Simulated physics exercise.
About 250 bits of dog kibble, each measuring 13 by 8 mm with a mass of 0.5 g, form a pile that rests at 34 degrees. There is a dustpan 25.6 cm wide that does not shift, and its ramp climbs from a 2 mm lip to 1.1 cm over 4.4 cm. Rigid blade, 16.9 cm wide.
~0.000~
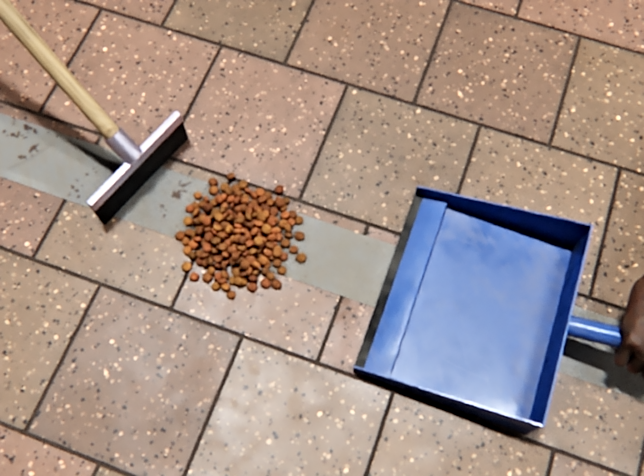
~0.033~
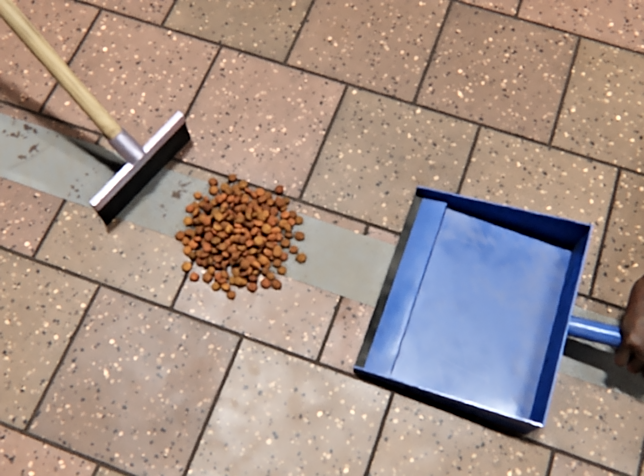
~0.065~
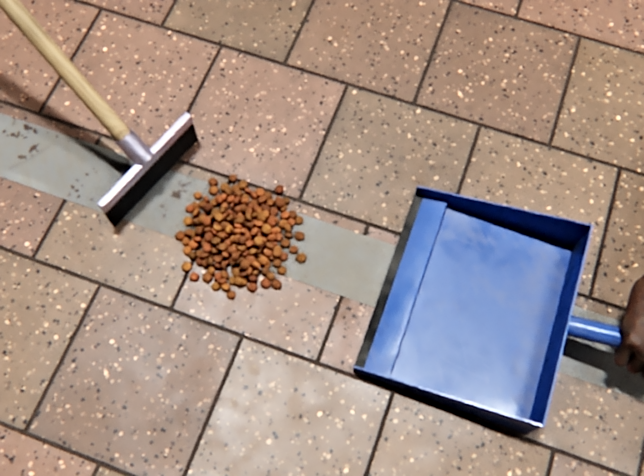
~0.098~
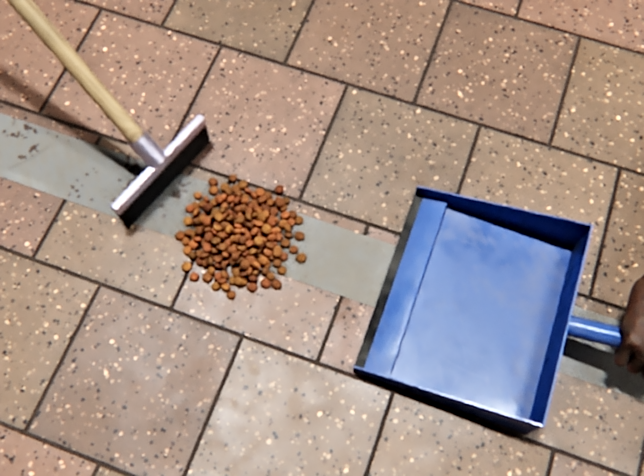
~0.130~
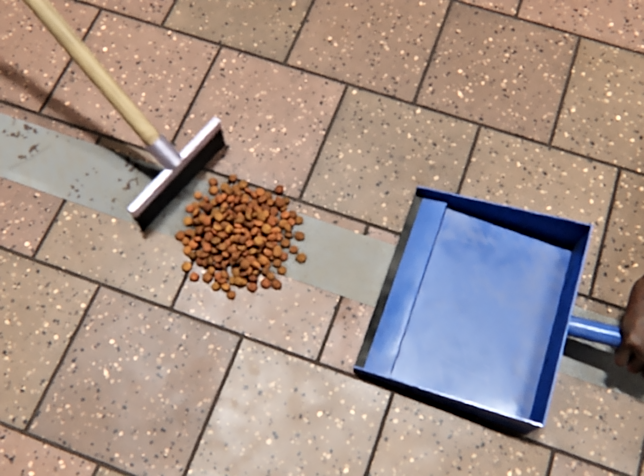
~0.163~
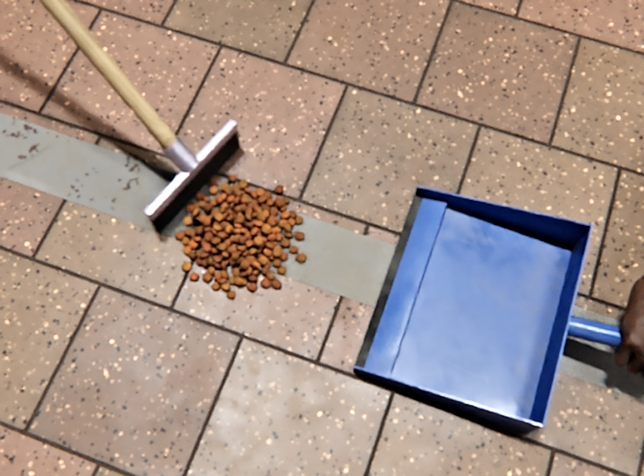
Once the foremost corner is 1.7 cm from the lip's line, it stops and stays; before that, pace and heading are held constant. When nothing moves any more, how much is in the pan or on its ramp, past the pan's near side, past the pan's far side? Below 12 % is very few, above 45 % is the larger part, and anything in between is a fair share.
Pan: Very few, near side: Very few, far side: Very few.
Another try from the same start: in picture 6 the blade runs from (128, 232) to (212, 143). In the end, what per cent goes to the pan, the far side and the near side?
Per cent by place - pan 25, far side 0, near side 20.
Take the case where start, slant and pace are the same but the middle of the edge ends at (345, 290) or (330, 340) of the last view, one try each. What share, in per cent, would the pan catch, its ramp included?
About 30 and 25 per cent.
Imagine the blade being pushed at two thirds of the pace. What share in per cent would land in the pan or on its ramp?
It would be around 0 percent.
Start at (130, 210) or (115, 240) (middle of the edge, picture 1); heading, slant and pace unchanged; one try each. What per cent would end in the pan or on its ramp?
Around 15 percent, then around 20 percent.
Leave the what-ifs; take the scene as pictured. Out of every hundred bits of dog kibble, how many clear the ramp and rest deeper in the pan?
Around 0 in a hundred.
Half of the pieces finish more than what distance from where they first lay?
I'd put it near 12 cm.
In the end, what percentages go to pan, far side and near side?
In per cent: Pan 5; near side 0; far side 0.
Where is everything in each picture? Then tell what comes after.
In the first frame, blade from (94, 205) to (178, 119), moved 0.0 cm, 0 of the pieces shifted so far; middle of the pieces at (238, 232); pan at (482, 311).
In the second frame, blade from (96, 206) to (181, 119), moved 0.4 cm, 0 of the pieces shifted so far; middle of the pieces at (238, 232).
In the third frame, blade from (104, 207) to (188, 120), moved 1.4 cm, 0 of the pieces shifted so far; middle of the pieces at (238, 232).
In the fourth frame, blade from (118, 209) to (201, 122), moved 3.2 cm, 0 of the pieces shifted so far; middle of the pieces at (238, 232).
In the fifth frame, blade from (134, 212) to (217, 125), moved 5.4 cm, 0 of the pieces shifted so far; middle of the pieces at (238, 232).
In the sixth frame, blade from (151, 215) to (233, 127), moved 7.6 cm, 0 of the pieces shifted so far; middle of the pieces at (238, 232); pan at (482, 311). Its pace works out near 0.67 m/s, heading 10 degrees away from the viewer's side.
After 0.35 s, middle of the blade 16 cm from the lip; 0 % over the lip, far side 0 %, near side 0 %.
Then, at 0.47 s, middle of the blade 8 cm from the lip; 0 % over the lip, far side 0 %, near side 0 %.
After 0.72 s, middle of the blade 4 cm from the lip; 5 % over the lip, far side 0 %, near side 0 %.
By 1.1 s all is still; pan 5 %, near side 0 %, far side 0 %, in front of the lip or behind the blade 95 %.
